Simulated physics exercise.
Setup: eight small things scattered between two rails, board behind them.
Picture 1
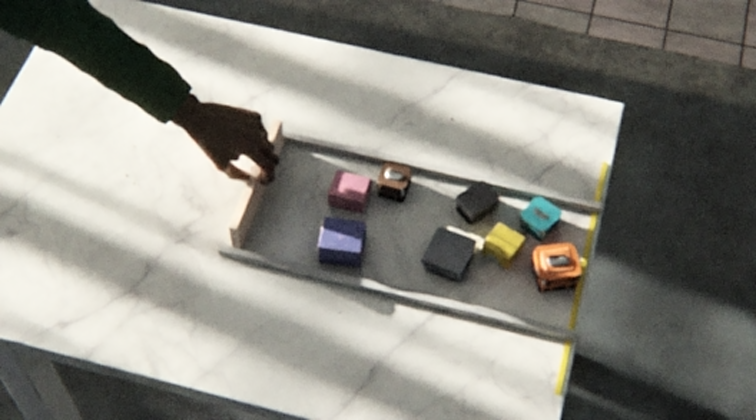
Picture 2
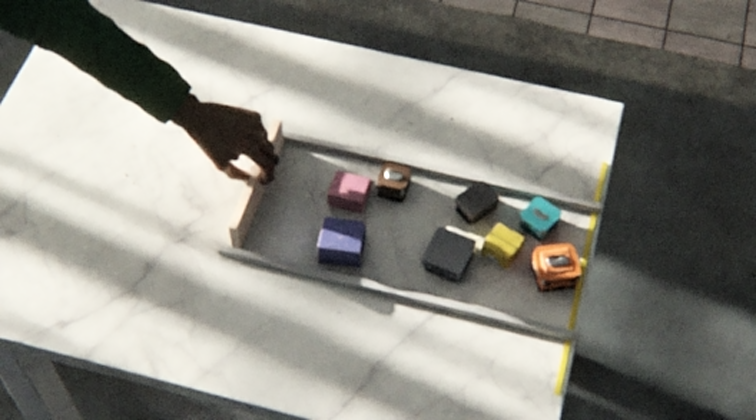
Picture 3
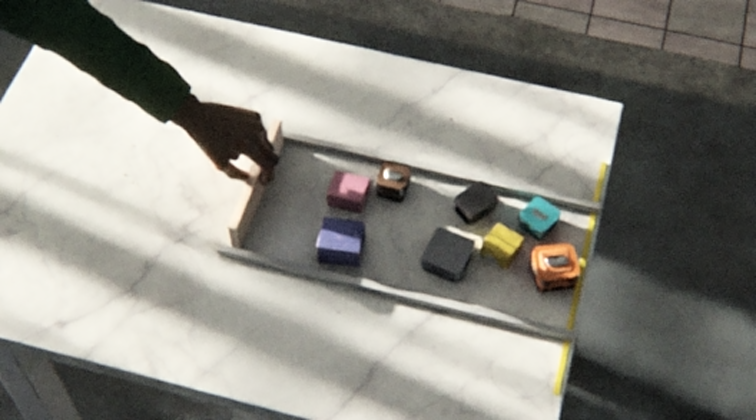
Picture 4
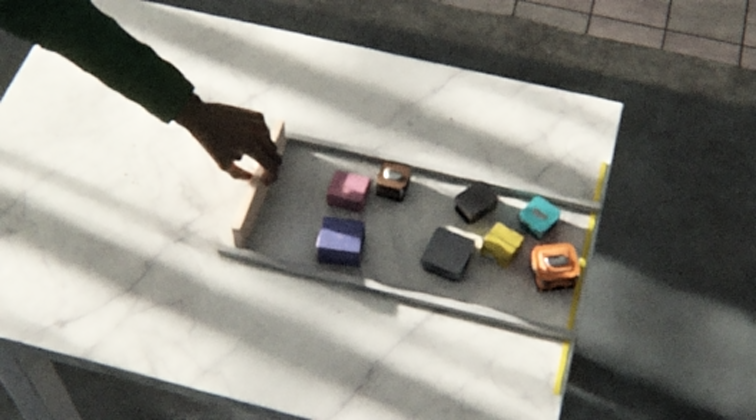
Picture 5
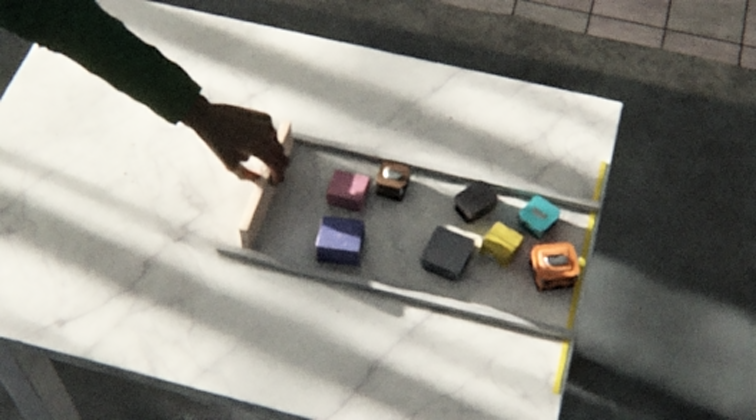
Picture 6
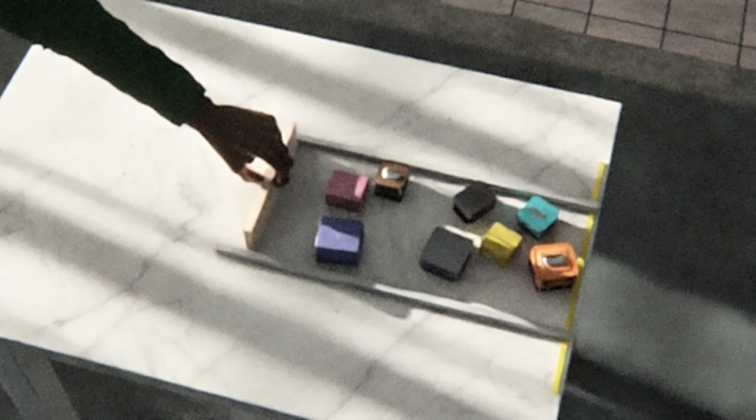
A hand held a wooden board upright behind eight small things scattered between two rails on a marble table, then slid it slightly to the right while the things stayed practically still.
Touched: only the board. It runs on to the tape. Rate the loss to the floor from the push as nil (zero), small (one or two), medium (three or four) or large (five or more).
The loss is large.
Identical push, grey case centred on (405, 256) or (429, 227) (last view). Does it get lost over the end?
In order: Slips off; slips off.
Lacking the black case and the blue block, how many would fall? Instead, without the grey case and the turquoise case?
The first count is 6 and the second is 6.
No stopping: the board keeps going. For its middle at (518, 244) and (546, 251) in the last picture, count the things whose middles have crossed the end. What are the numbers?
The count past the end is 3 at the first and 5 at the second.
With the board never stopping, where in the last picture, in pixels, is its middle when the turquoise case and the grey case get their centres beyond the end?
Roughly (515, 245); roughly (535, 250).
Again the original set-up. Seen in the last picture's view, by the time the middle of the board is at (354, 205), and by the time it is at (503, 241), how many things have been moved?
3 and 8.
Early on, none off yet; orange case at rest near (553, 267); turquoise case at rest near (538, 219); yellow box at rest near (500, 246).
A while later, none off yet; orange case travelled a little near (569, 268); turquoise case moving near (544, 214); yellow box travelled about its own width near (533, 242).
Further along, one off so far; orange case in the air near (602, 381); turquoise case leaning a little near (607, 223); yellow box leaning a little near (600, 252).
Finally, the number that fall off is five or more; lost, pink block, blue block, brown case, grey case, black case, yellow box, turquoise case and orange case.
